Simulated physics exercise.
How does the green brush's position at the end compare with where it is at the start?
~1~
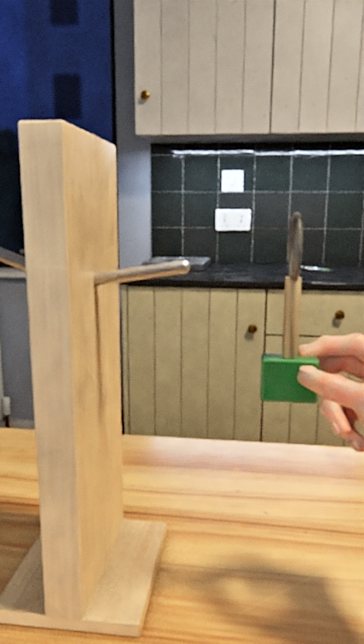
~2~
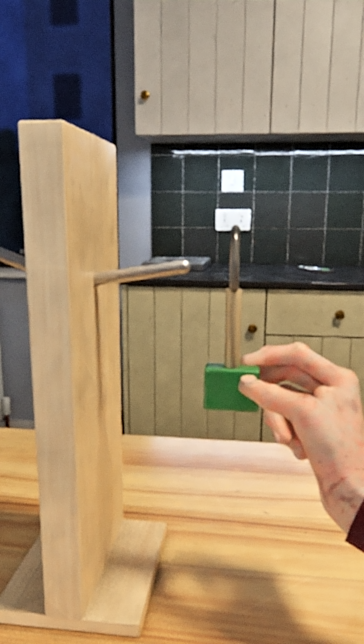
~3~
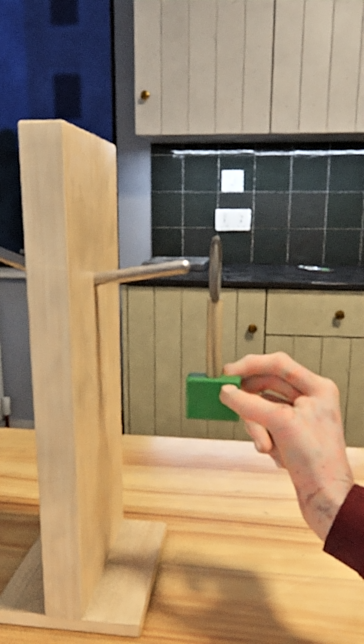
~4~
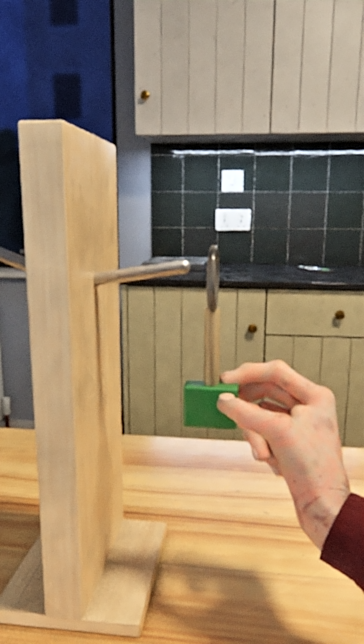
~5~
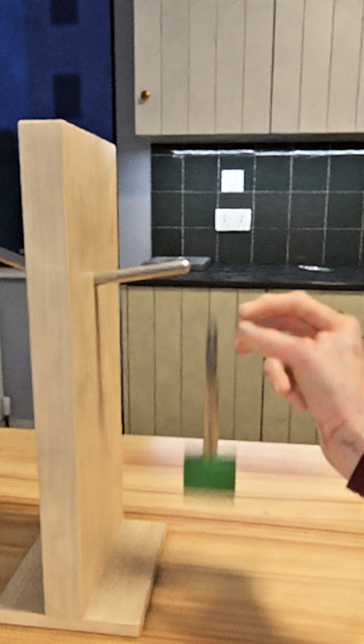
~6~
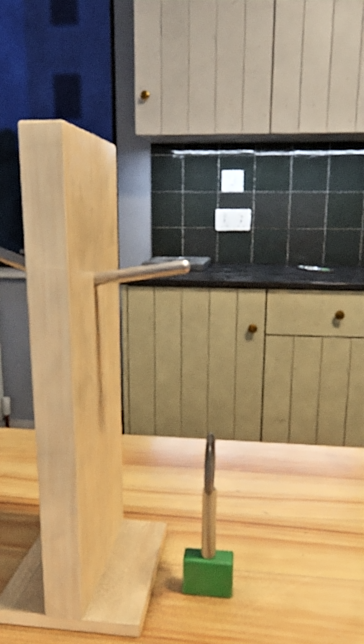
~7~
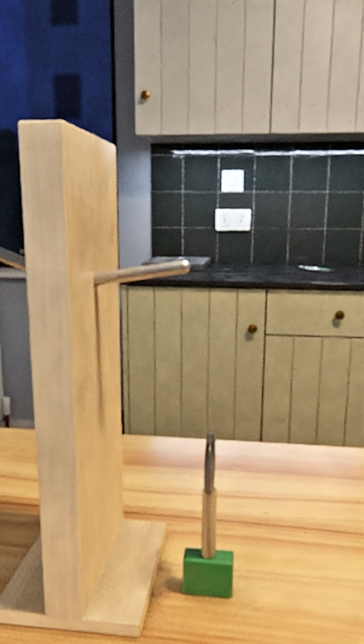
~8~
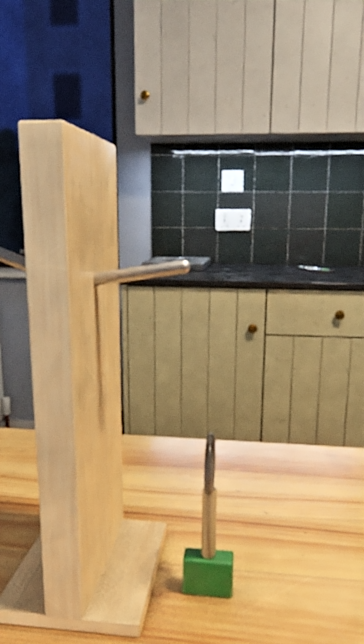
At the start the green brush is held up in the air by a hand on the right, away from the peg. At the end it stands on the table, lower down and further left, near the base of the wooden stand.
